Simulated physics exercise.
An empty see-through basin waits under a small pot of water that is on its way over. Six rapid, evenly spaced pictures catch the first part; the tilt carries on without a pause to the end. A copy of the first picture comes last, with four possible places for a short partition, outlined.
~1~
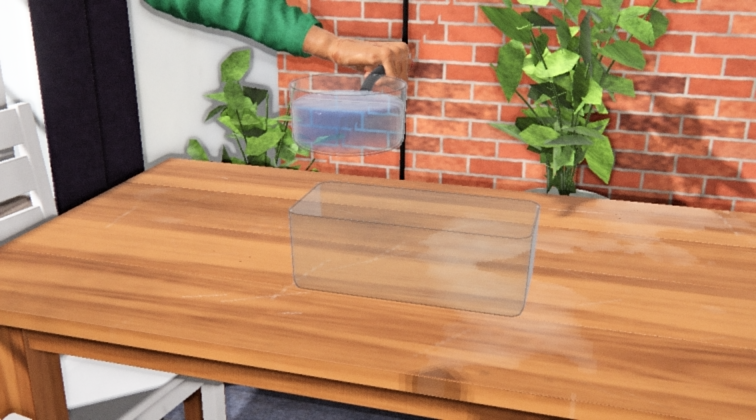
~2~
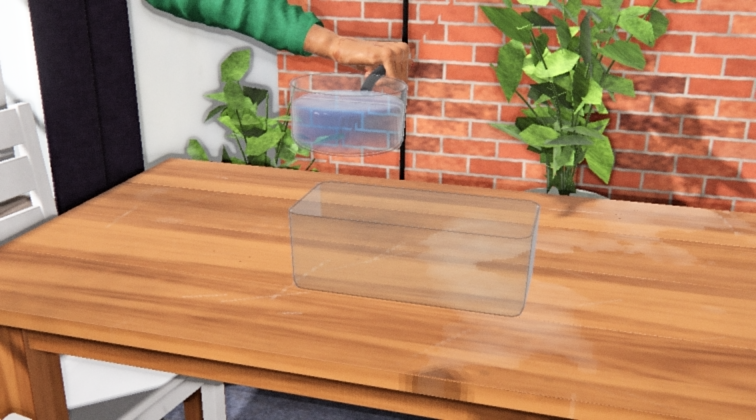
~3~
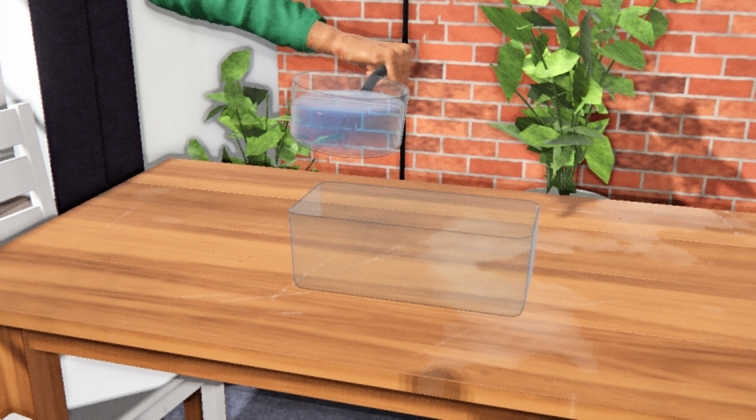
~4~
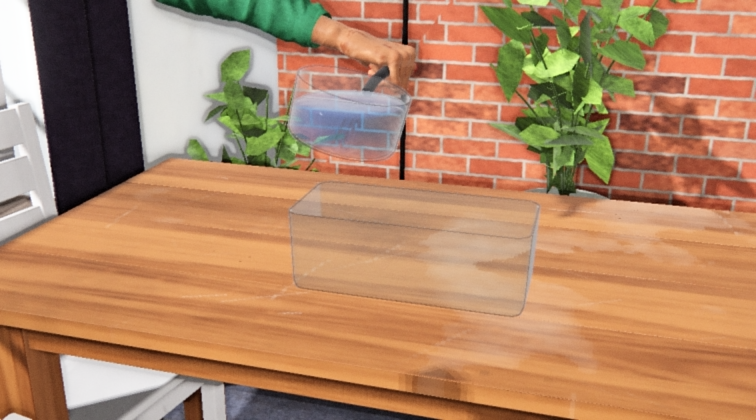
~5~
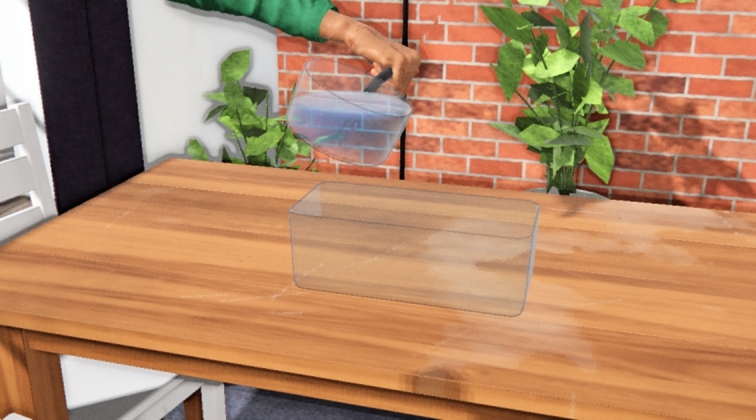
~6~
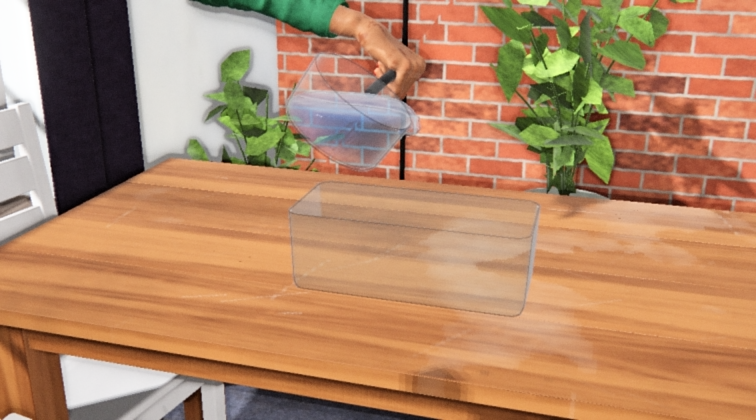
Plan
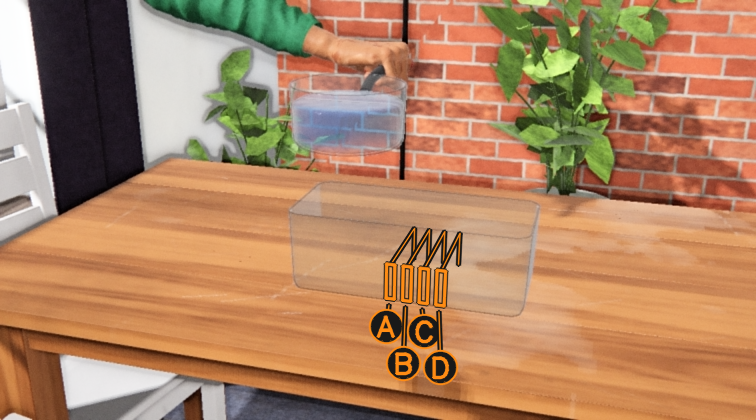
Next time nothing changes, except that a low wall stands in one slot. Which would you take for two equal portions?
C is best.
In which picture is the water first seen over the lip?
In picture 6.
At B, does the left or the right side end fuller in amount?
The right one.
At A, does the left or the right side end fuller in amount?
More ends on the right.
In orange, A at (389, 304); B at (405, 307); C at (422, 309); D at (438, 311).
For slot A, about 20 % ends left of the wall and 79 % right of it.
For slot B, about 32 % ends left of the wall and 67 % right of it.
For slot C, about 50 % ends left of the wall and 48 % right of it.
For slot D, about 73 % ends left of the wall and 23 % right of it; 4 % is lost outside.
